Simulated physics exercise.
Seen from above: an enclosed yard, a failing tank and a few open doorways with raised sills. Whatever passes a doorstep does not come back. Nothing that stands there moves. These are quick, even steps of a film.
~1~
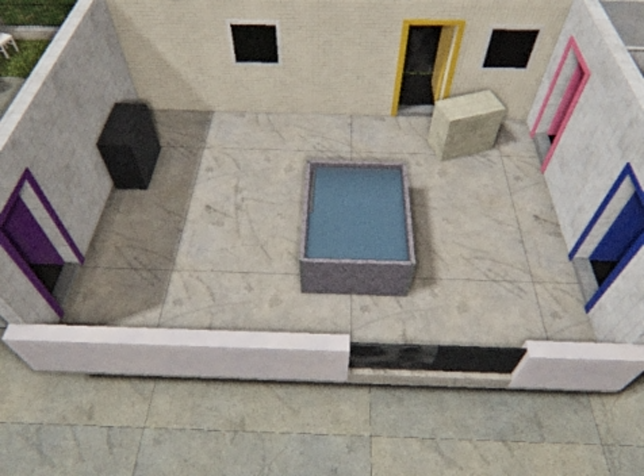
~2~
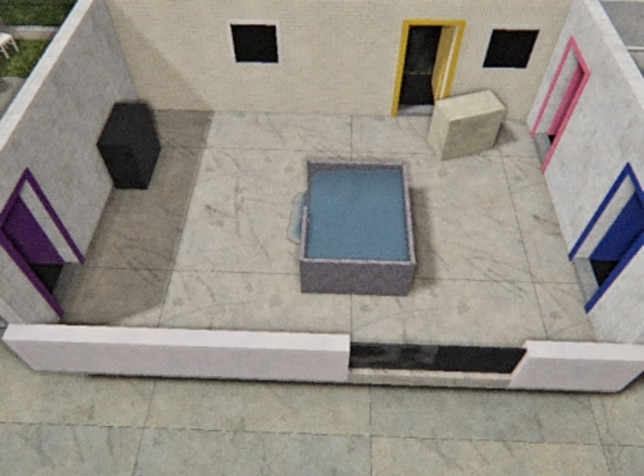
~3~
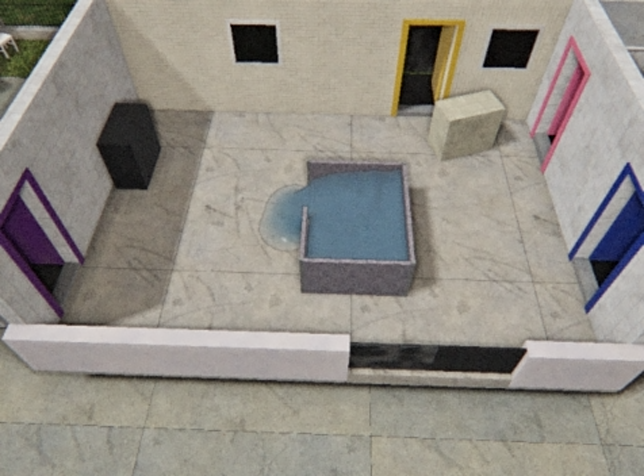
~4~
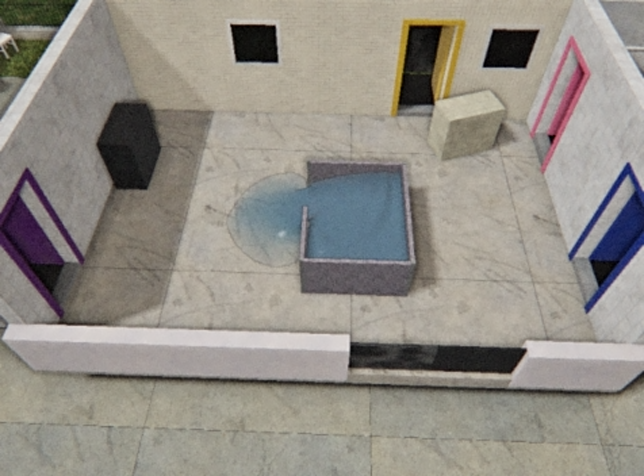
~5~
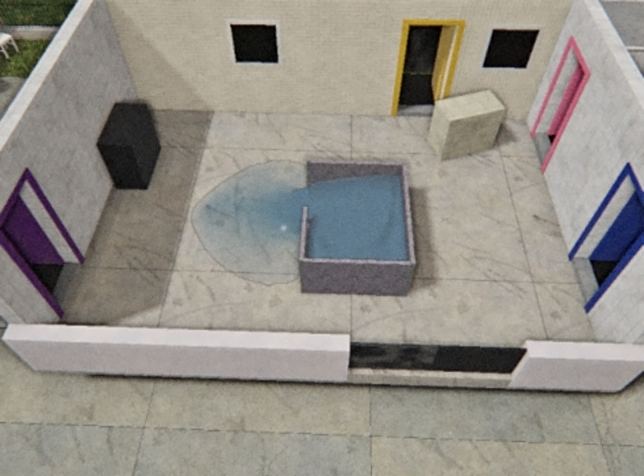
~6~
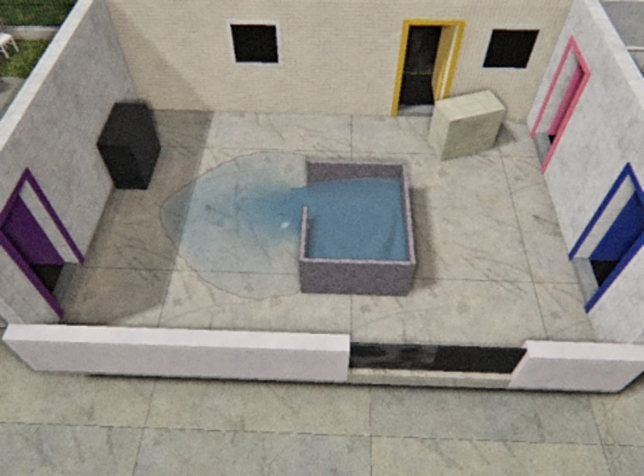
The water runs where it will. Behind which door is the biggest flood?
Most goes in at the purple door.
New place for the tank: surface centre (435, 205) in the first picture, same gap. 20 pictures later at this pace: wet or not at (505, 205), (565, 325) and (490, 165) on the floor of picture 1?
As listed: Dry, clear, not flooded.
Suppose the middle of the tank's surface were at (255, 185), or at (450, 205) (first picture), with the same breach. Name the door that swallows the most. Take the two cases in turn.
Case one the purple one, case two the one in purple.
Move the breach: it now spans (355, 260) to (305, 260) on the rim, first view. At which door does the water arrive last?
That is the one in yellow.
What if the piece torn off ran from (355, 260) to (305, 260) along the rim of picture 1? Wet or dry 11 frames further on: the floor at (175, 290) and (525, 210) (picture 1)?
One after the other: Covered, no water.
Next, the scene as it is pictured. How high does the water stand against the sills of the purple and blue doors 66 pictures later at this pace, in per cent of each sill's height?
Near 100 and 80 in a hundred.
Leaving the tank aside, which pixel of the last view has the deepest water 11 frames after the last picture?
At about (142, 110).
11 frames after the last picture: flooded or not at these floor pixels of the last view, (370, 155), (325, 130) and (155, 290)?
One after the other: Free of water, clear, wet.
A moment on, water covers 30 % of the floor; blue door not reached, yellow door not reached, pink door not reached, purple door wet at the sill, nothing in.
Next, water covers 40 % of the floor; blue door not reached, yellow door not reached, pink door not reached, purple door some in.
Then, water covers 40 % of the floor; blue door not reached, yellow door not reached, pink door not reached, purple door some in.
Later, water covers 70 % of the floor; blue door not reached, yellow door wet at the sill, nothing in, pink door not reached, purple door a lot in.
In the end, water covers 95 % of the floor; blue door wet at the sill, nothing in, yellow door wet at the sill, nothing in, pink door wet at the sill, nothing in, purple door a lot in; the purple door has let in the most.
